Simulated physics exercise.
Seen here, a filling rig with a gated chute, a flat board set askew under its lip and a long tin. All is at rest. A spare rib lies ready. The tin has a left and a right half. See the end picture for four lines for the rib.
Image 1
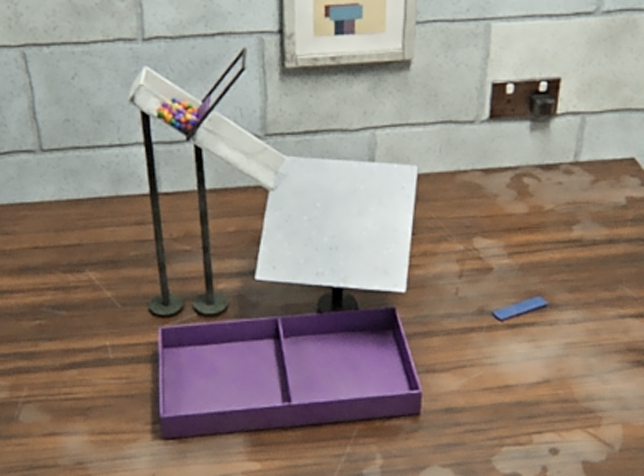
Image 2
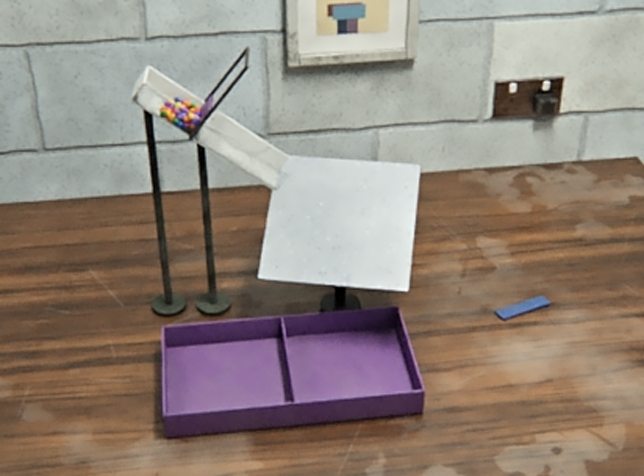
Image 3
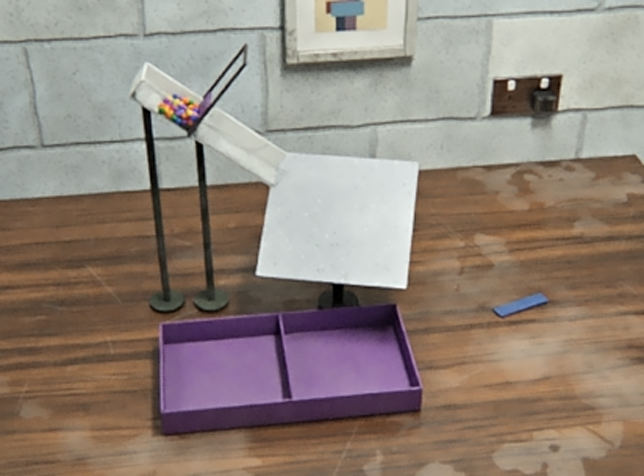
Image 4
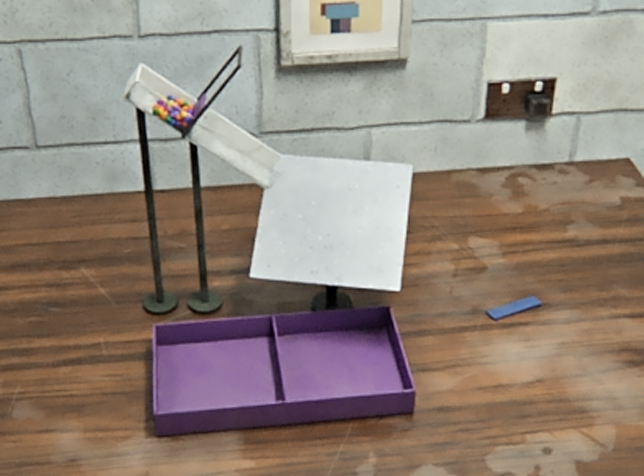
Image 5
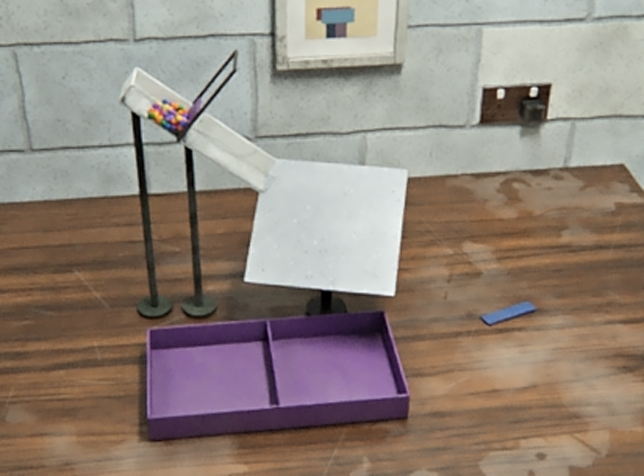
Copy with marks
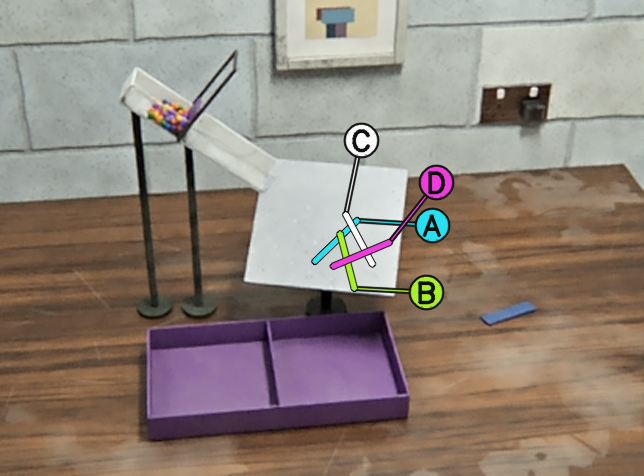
Colorful beads sat bunched behind the gate of a raised white chute, above a tilted pale board and a divided purple tray on a wooden table; nothing moved except the view, which shifted slightly.
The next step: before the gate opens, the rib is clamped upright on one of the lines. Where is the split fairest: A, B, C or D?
A works best here.
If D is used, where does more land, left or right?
The right half.
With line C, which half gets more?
The right half.
On the marked copy, line A from (357, 220) to (314, 261); line B from (340, 233) to (354, 288); line C from (345, 214) to (372, 264); line D from (389, 242) to (333, 266).
With A, of what is caught, about half in the left half, about half in the right.
With B, of what is caught, a small part in the left half, nearly all in the right.
With C, of what is caught, a small part in the left half, nearly all in the right.
With D, of what is caught, a small part in the left half, nearly all in the right.
